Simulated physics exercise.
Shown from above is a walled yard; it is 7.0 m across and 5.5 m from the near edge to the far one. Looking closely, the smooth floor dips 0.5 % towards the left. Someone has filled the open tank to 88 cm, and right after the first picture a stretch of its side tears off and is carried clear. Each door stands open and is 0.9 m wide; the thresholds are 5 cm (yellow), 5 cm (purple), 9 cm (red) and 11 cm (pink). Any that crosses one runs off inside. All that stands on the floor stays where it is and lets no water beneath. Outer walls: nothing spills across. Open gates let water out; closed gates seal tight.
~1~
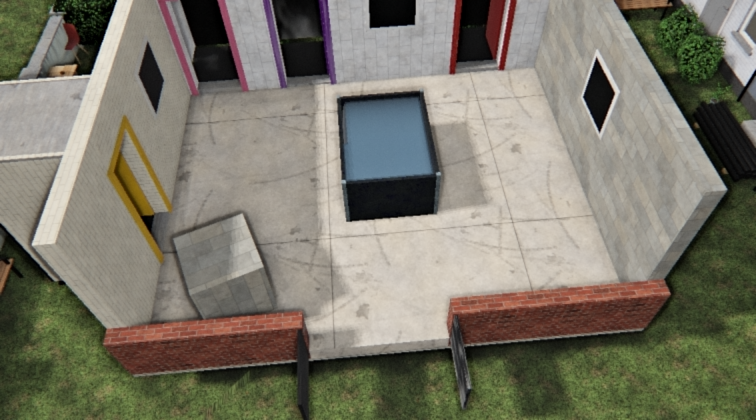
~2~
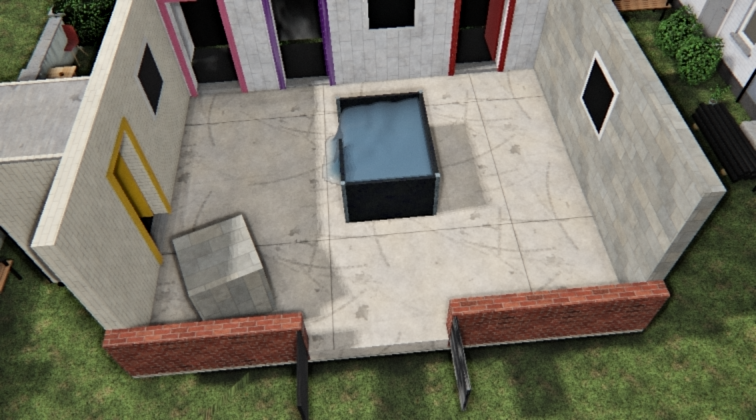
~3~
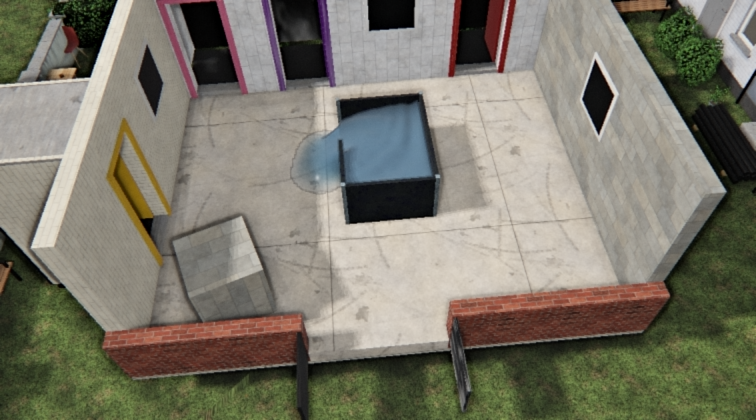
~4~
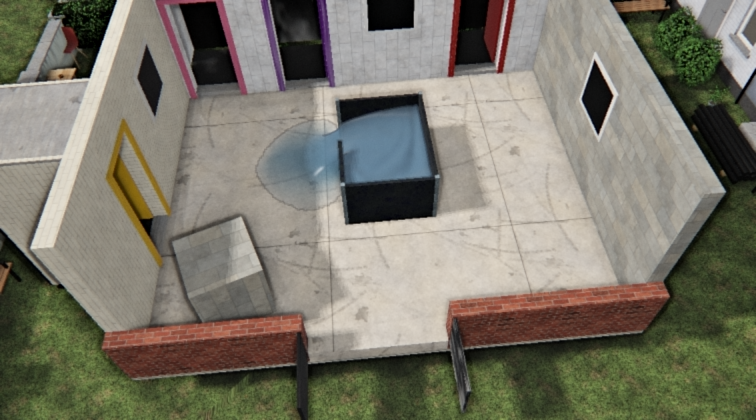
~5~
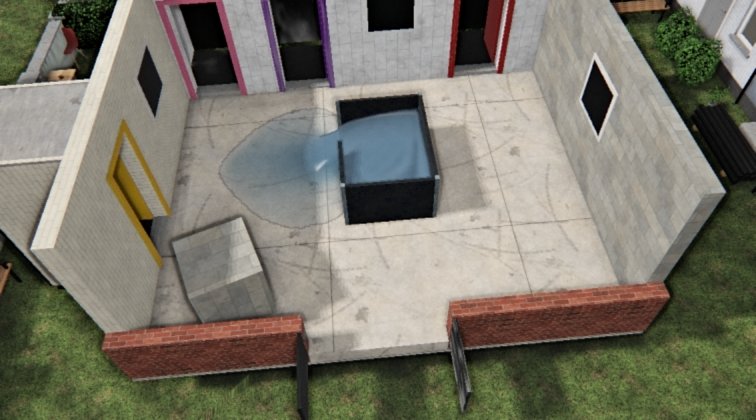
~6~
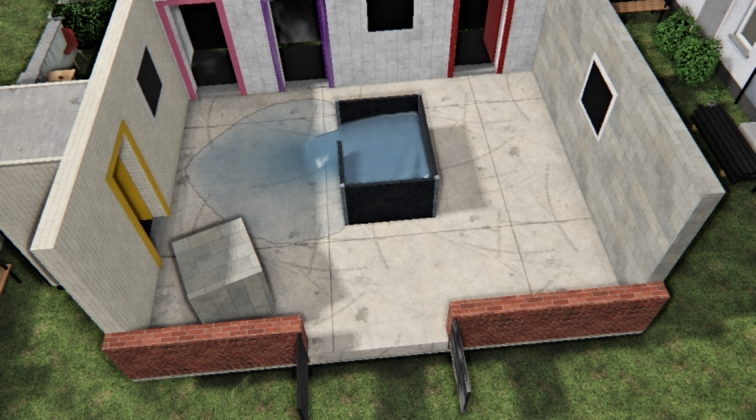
At the start, a dark open tank full of still blue water stands in a walled yard near a tilted grey block. Water then bursts from the tank's left side and pours onto the concrete floor, spreading leftward in a widening, thinning sheet while the level inside the tank drops slightly.
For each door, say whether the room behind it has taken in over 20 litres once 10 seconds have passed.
The yellow door overruns the limit; the purple door overruns the limit; the red door stops short of the limit; the pink door overruns the limit.
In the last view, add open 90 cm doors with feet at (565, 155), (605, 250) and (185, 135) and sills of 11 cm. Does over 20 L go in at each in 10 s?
Check each in turn: The first fails, the second fails, the third succeeds.
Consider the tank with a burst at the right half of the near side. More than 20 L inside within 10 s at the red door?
Red: Falls short.
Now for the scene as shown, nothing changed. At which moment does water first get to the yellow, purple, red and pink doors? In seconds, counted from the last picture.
So, yellow at 0.3 s, then purple at 0.2 s, red at 4.5 s, and pink at 0.4 s.
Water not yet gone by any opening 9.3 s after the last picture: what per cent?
76 %.
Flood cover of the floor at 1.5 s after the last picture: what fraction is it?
Wet share: Near 35 percent.
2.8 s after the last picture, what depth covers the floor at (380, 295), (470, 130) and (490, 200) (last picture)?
0, 0, 0 cm.
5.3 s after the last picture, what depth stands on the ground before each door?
Centimetres: Yellow 14 / purple 7 / red 3 / pink 14.
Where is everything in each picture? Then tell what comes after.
The open tank at (385, 138) is whole and still, 88 cm deep, in the first picture.
Water pours out at (343, 144) and has run 0.6 m, to a hidden place; typically 10 cm deep outside, 88 cm at the open tank's back, in the second picture.
The front is at (297, 177), 0.9 m from the gap at (344, 148); 1.0 m2 of floor is under water; 82 cm left at the back of the open tank, in the third picture.
The front is at (260, 171), 1.5 m from the gap at (343, 149); 2.3 m2 of floor is under water; 75 cm left at the back of the open tank, in the fourth picture.
The front is at (224, 170), 2.2 m from the gap at (343, 150); 4.4 m2 of floor is under water; 75 cm left at the back of the open tank, in the fifth picture.
Water pours out at (343, 150) and has run 2.8 m, to (191, 168); typically 5 cm deep outside, 70 cm at the open tank's back, in the sixth picture.
Then, 0.7 s after the last picture water covers 30 % of the floor and is deepest (44 cm) near (189, 103); yellow door 14 cm at the sill, 11 L in, purple door 8 cm at the sill, 0 L in, red door not reached, pink door 17 cm at the sill, 0 L in.
Then, 1.5 s after the last picture water covers 35 % of the floor and is deepest (38 cm) near (189, 103); yellow door 17 cm at the sill, 63 L in, purple door 5 cm at the sill, 10 L in, red door not reached, pink door 30 cm at the sill, 64 L in.
Then, 2.8 s after the last picture water covers 35 % of the floor and is deepest (25 cm) near (145, 355); yellow door 13 cm at the sill, 116 L in, purple door 10 cm at the sill, 15 L in, red door not reached, pink door 21 cm at the sill, 160 L in.
Then, 5.3 s after the last picture water covers 65 % of the floor and is deepest (21 cm) near (145, 355); yellow door 14 cm at the sill, 162 L in, purple door 7 cm at the sill, 40 L in, red door 3 cm at the sill, 0 L in, pink door 14 cm at the sill, 207 L in.
Then, 9.3 s after the last picture water covers 90 % of the floor and is deepest (11 cm) near (186, 122); yellow door 9 cm at the sill, 256 L in, purple door 5 cm at the sill, 44 L in, red door 5 cm at the sill, 0 L in, pink door 9 cm at the sill, 212 L in.
